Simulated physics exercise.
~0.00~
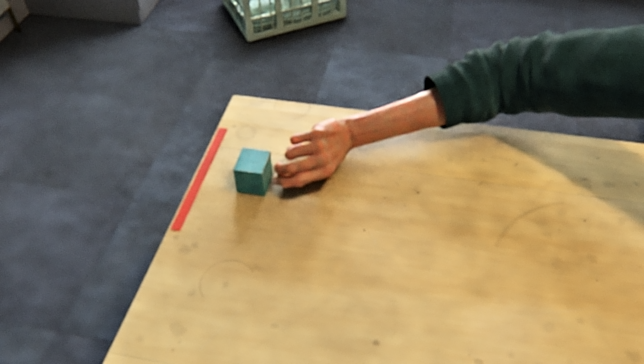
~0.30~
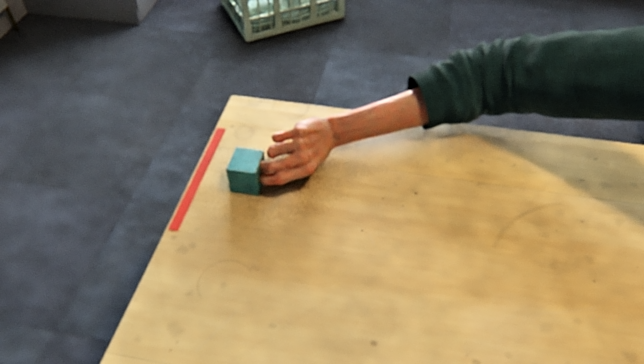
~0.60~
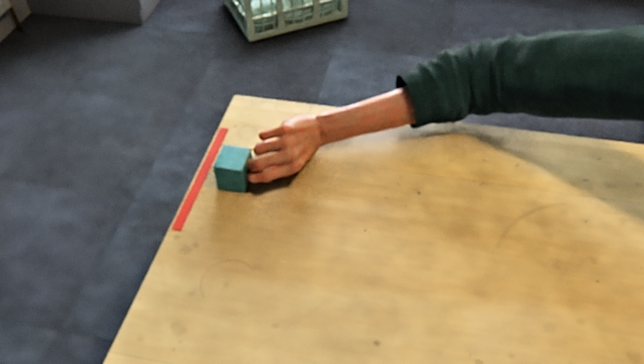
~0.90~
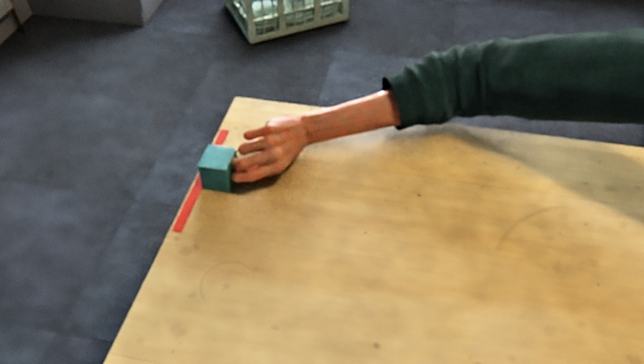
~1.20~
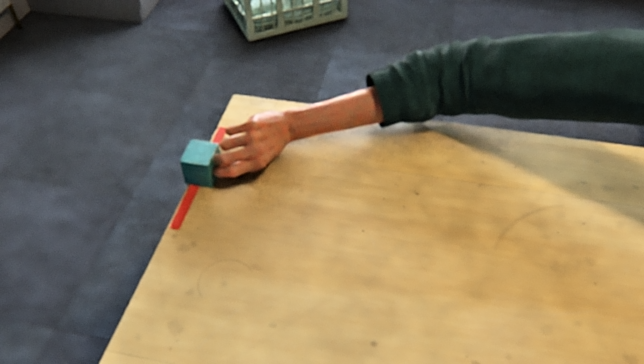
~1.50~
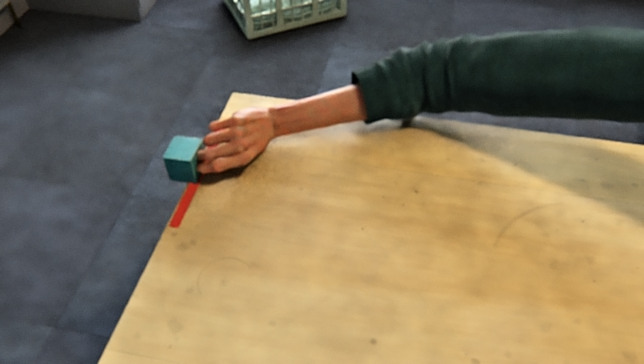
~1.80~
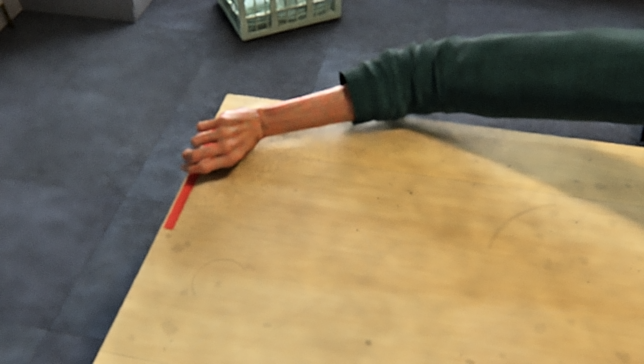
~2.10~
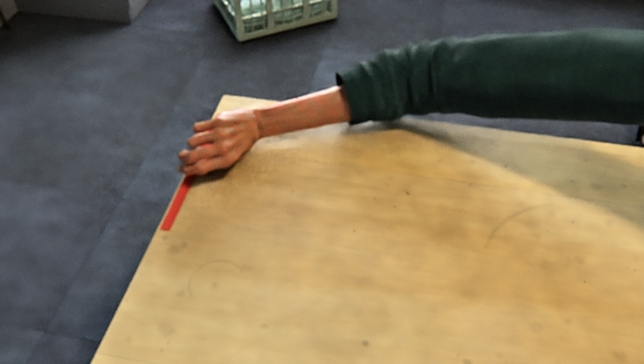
In the video, a hand in a dark green sleeve slowly pushes a turquoise block left across a wooden table and over a red strip of tape near the edge. The block goes over the edge and falls out of view, leaving the hand resting by the tape.
